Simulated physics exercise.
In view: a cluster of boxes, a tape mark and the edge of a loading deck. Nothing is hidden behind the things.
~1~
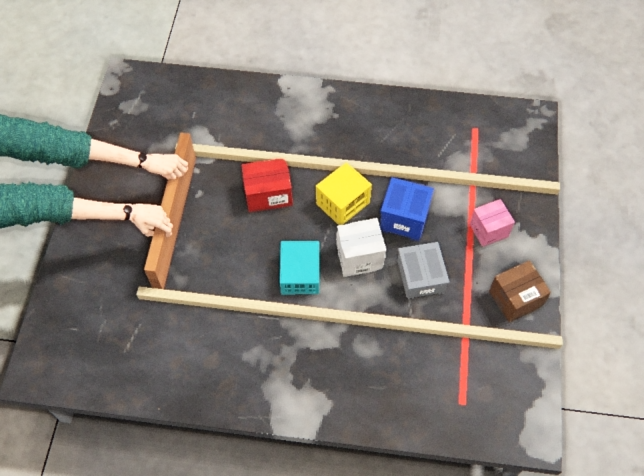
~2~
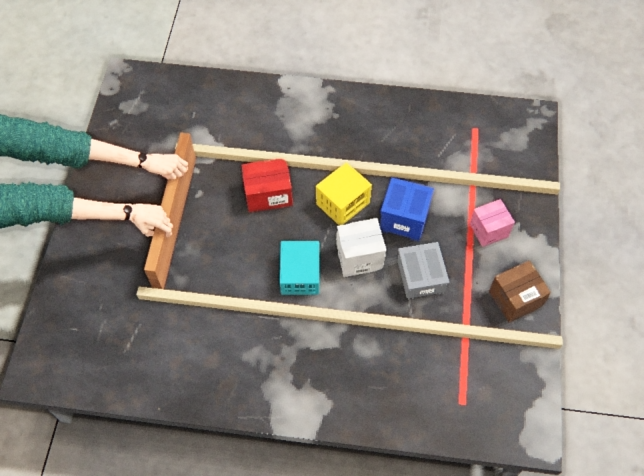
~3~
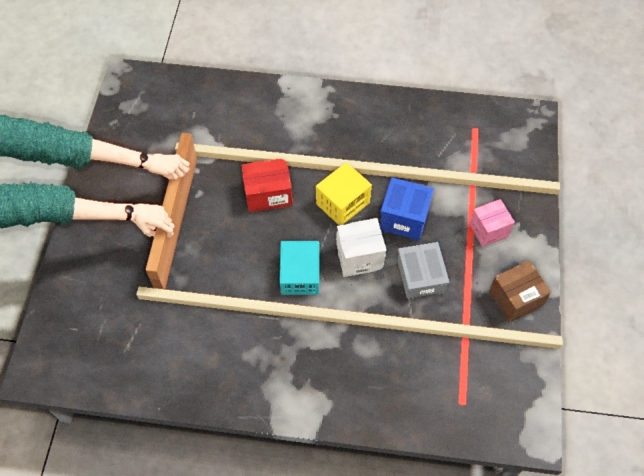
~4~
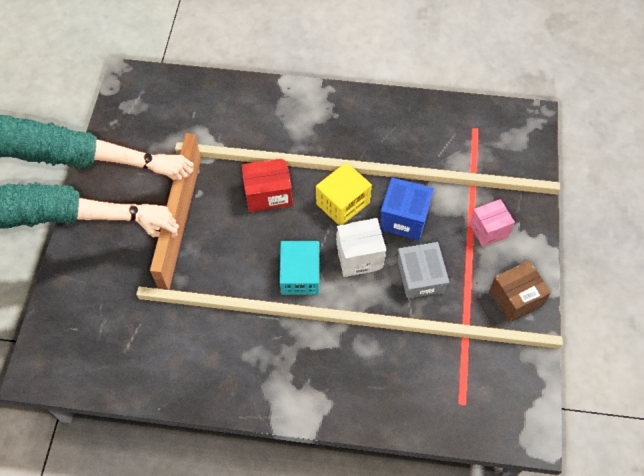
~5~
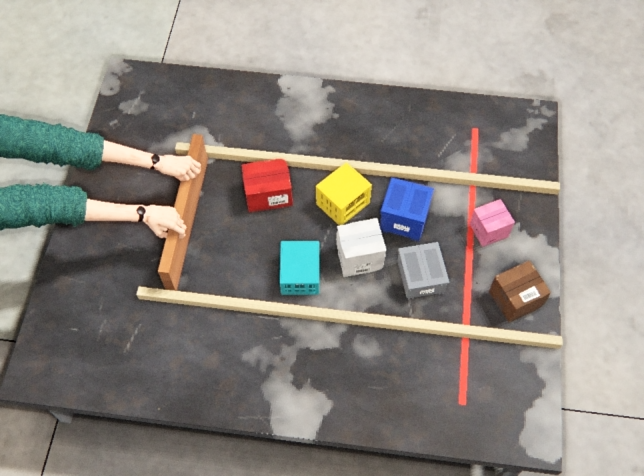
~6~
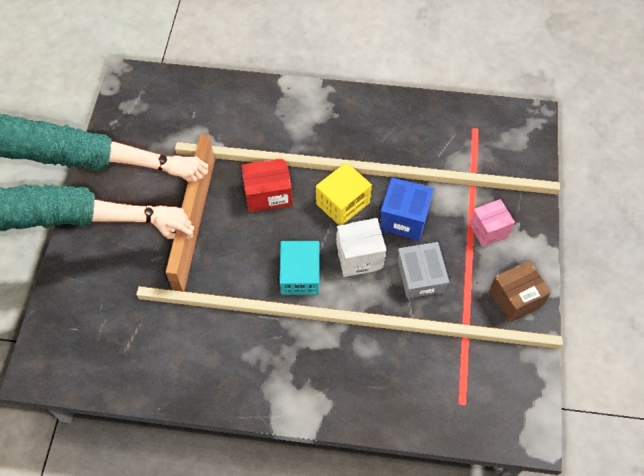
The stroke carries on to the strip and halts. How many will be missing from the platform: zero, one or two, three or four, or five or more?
As it turns out, the number that fall off is three or four.
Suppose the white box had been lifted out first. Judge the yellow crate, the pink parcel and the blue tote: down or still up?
The yellow crate survives, the pink parcel drops off, the blue tote is lost.
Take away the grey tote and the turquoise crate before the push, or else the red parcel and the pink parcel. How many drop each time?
First 2, then 1.
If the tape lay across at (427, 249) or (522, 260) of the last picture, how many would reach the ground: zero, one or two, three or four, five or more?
In that order: Either one or two; five or more.
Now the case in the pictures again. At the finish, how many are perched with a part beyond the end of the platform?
It comes to 1.
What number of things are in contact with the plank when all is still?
The number is 2.
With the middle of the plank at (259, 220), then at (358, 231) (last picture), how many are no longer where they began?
By then 1, and 7.
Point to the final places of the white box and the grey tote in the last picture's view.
About (517, 254), and the other about (539, 289).
Early on, none off yet; brown parcel at rest near (519, 292); pink parcel at rest near (492, 223); grey tote at rest near (422, 271).
Finally, the number that fall off is three or four; lost, blue tote, pink parcel and brown parcel.
